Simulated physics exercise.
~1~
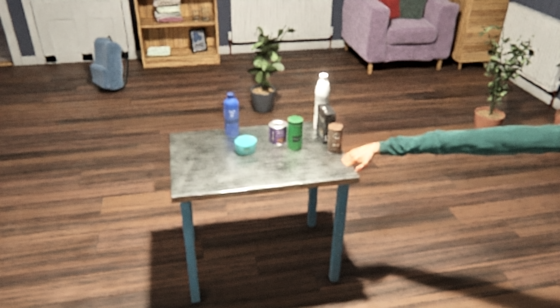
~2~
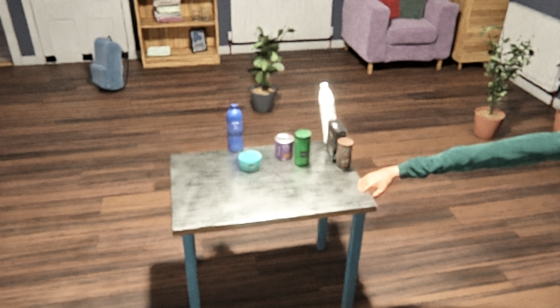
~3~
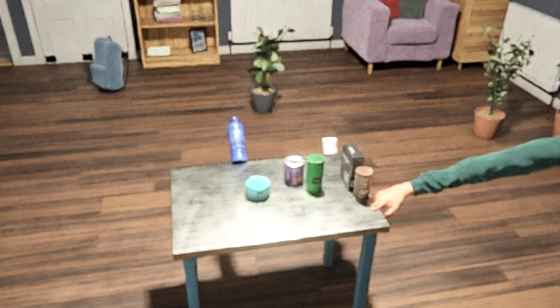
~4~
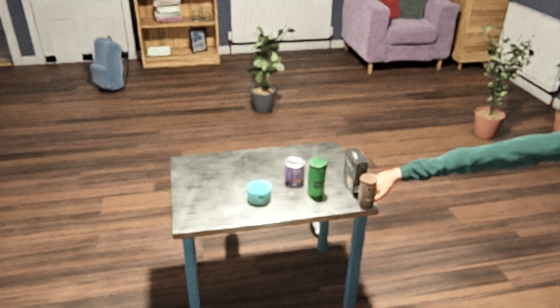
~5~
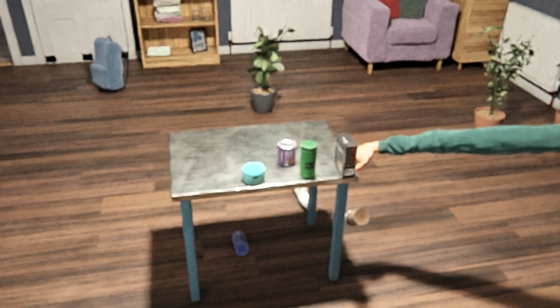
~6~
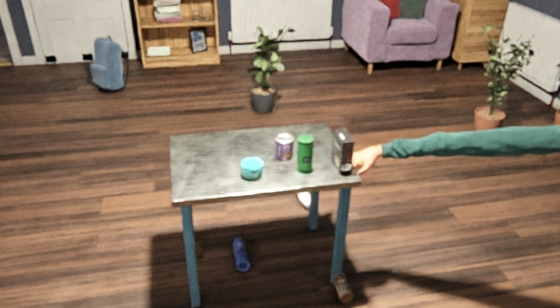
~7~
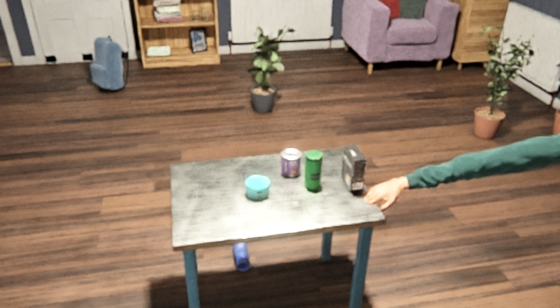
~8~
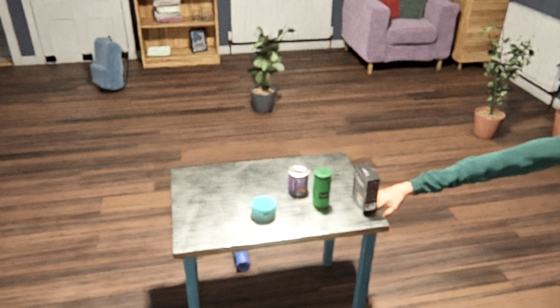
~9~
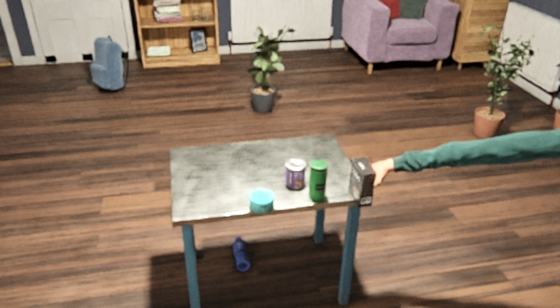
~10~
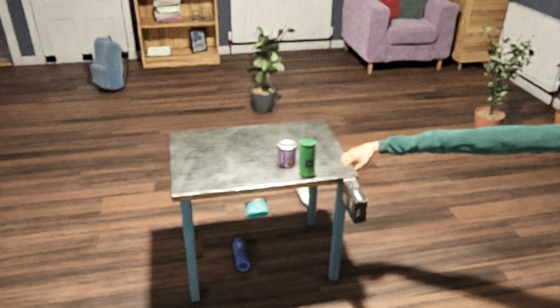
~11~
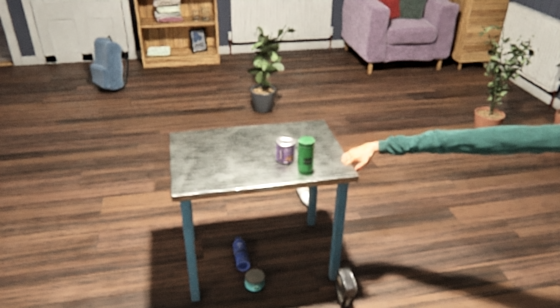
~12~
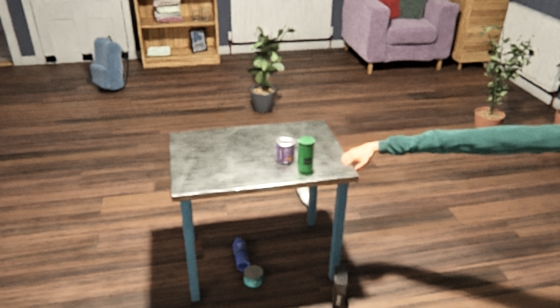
A hand gripping a small table's right edge jerked it back and forth, sending the white and blue bottles, then the brown tin, and later the black packet and turquoise tub to the floor, leaving only the green and purple containers on top.
